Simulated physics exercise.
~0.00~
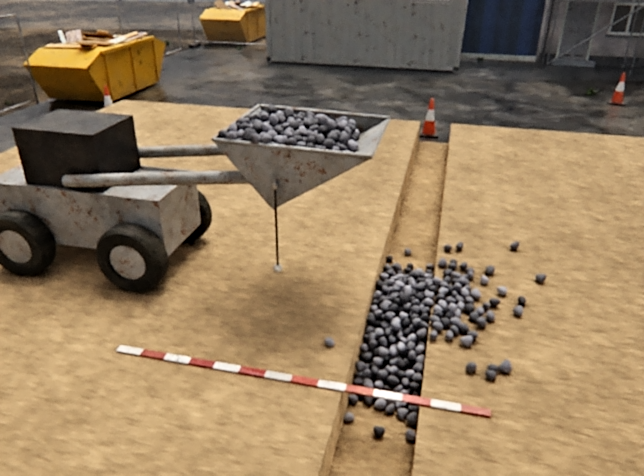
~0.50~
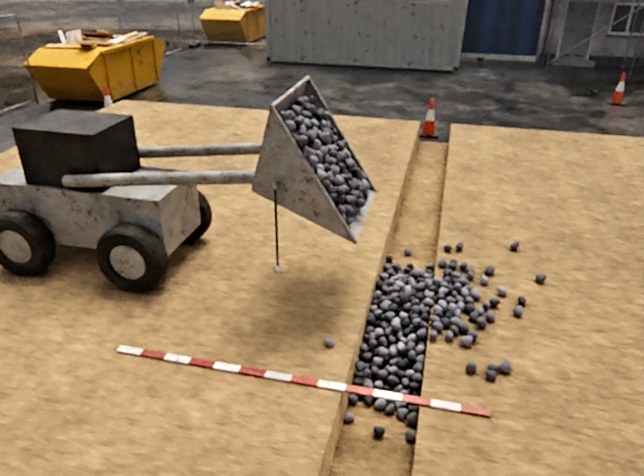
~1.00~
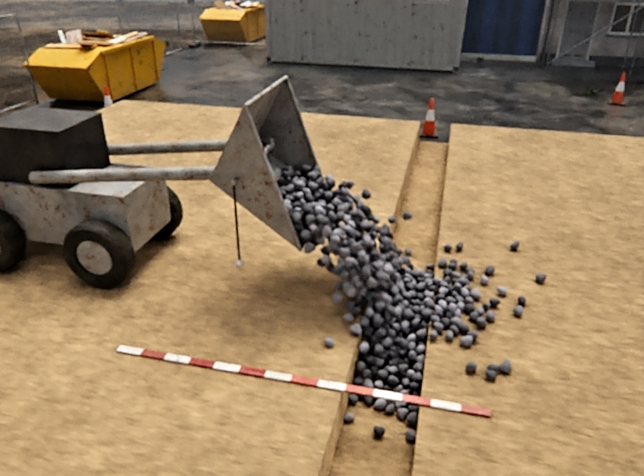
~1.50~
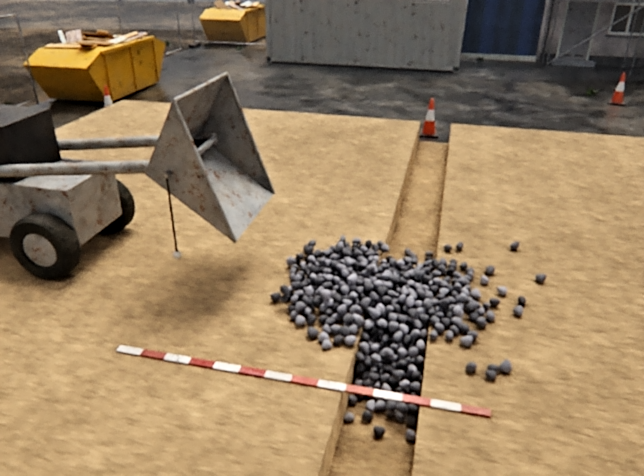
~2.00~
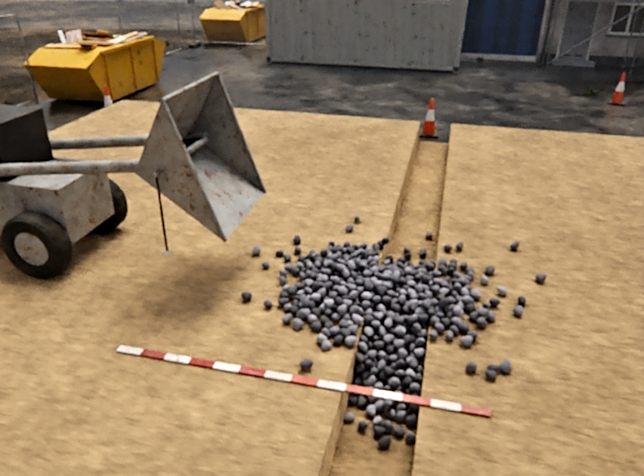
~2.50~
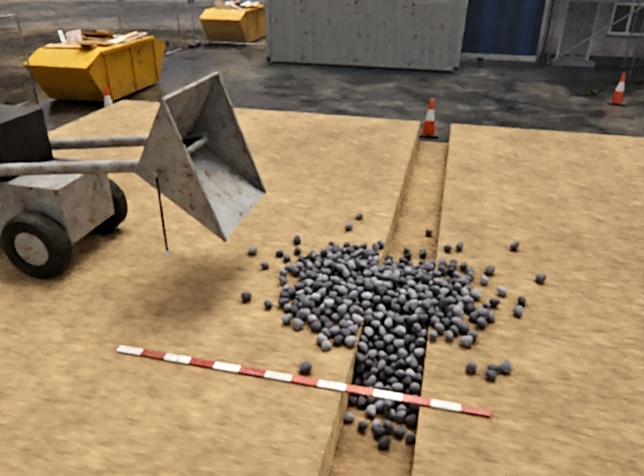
A grey loader with a black top and dark wheels stands at the left of a sandy yard, seen from above at an angle, its raised bucket full of dark grey stones. A narrow trench at the right already holds a heap of similar stones, with a red-and-white staff across the front and yellow skips behind. The bucket tips forward towards the trench. As the loader backs left, the stones pour out over the near edge and onto the old heap. The emptied bucket stays tilted, and the stones settle in a broad mound across the trench, many lying short of it.
